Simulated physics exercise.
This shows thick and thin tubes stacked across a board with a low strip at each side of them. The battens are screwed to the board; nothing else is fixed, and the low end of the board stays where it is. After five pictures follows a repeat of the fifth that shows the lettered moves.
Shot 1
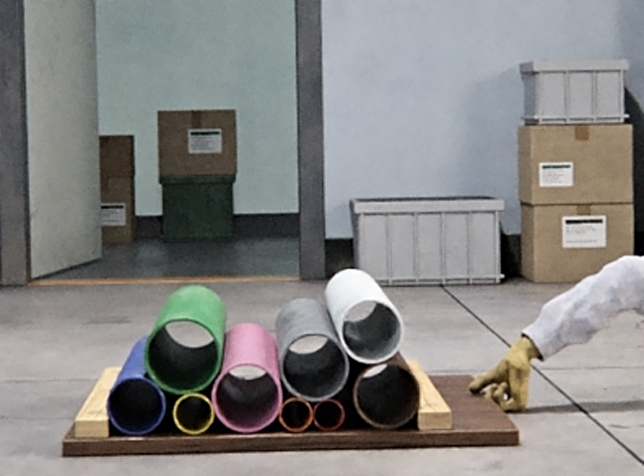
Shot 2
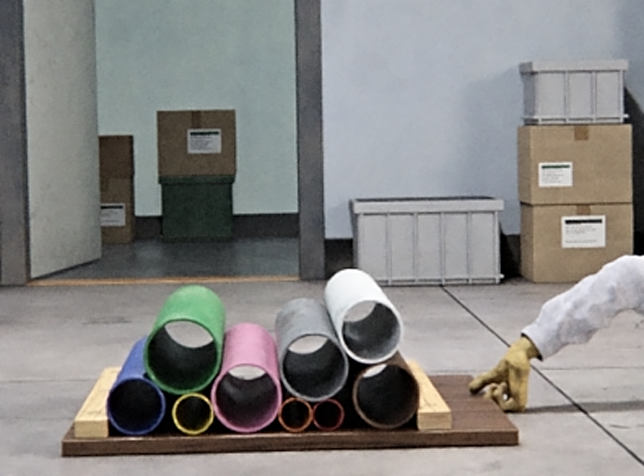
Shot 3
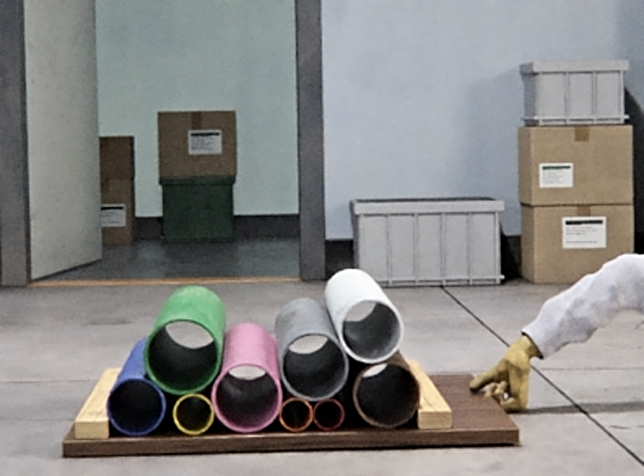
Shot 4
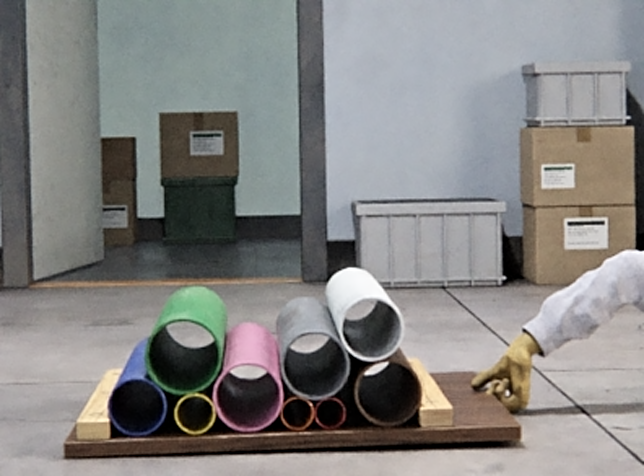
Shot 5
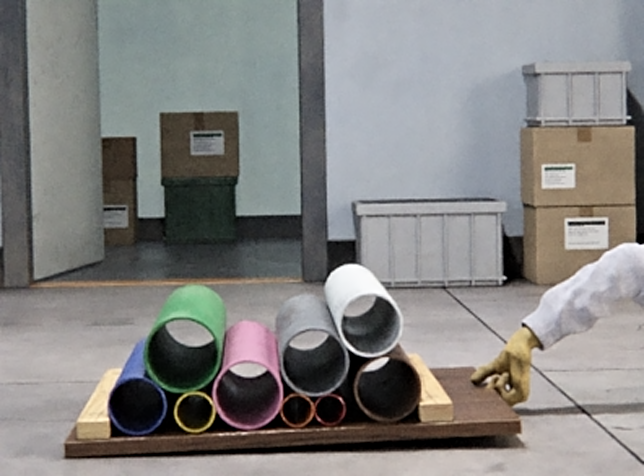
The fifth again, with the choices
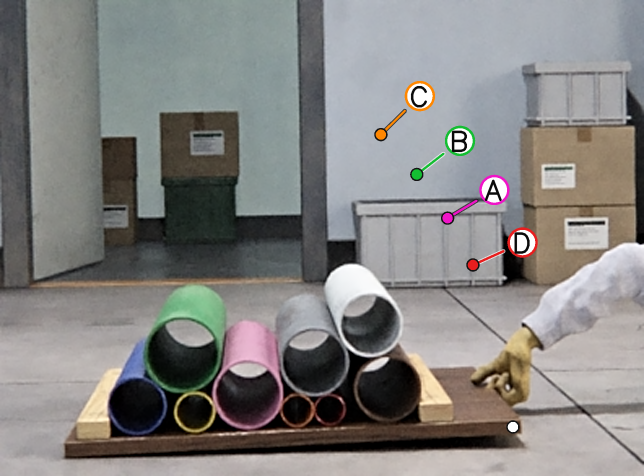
The clip shows colored tubes, thick and thin, stacked between two wooden strips on a brown board, as a gloved hand at the right end raises that end very slightly while the tubes stay in their stacked arrangement.
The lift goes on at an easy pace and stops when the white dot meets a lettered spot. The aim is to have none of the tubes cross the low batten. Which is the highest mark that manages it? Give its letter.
Mark B is as high as it can go.
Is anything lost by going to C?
Yes, at C.
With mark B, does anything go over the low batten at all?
At B: No.
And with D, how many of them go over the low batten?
With D, none.
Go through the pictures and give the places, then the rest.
In the first picture, grey tube (314, 367); green tube (183, 356); white tube (372, 331).
In the second picture, white tube (371, 331); board (287, 402).
In the third picture, board (288, 402); brown tube (387, 394); white tube (371, 330).
In the fourth picture, board (290, 401); blue tube (137, 407); yellow tube (195, 413).
In the fifth picture, board (290, 399); blue tube (137, 405); yellow tube (195, 412).
On the marked copy, A at (448, 218); B at (417, 175); C at (381, 135); D at (473, 265); the white dot at (513, 427).
Taking B. A third of the way, board at 20°.
Two thirds of the way, board at 37°.
When it is over, board at 37°, none over the low batten.
As for the rest, A none over the low batten; C one over the low batten (green); D none over the low batten.
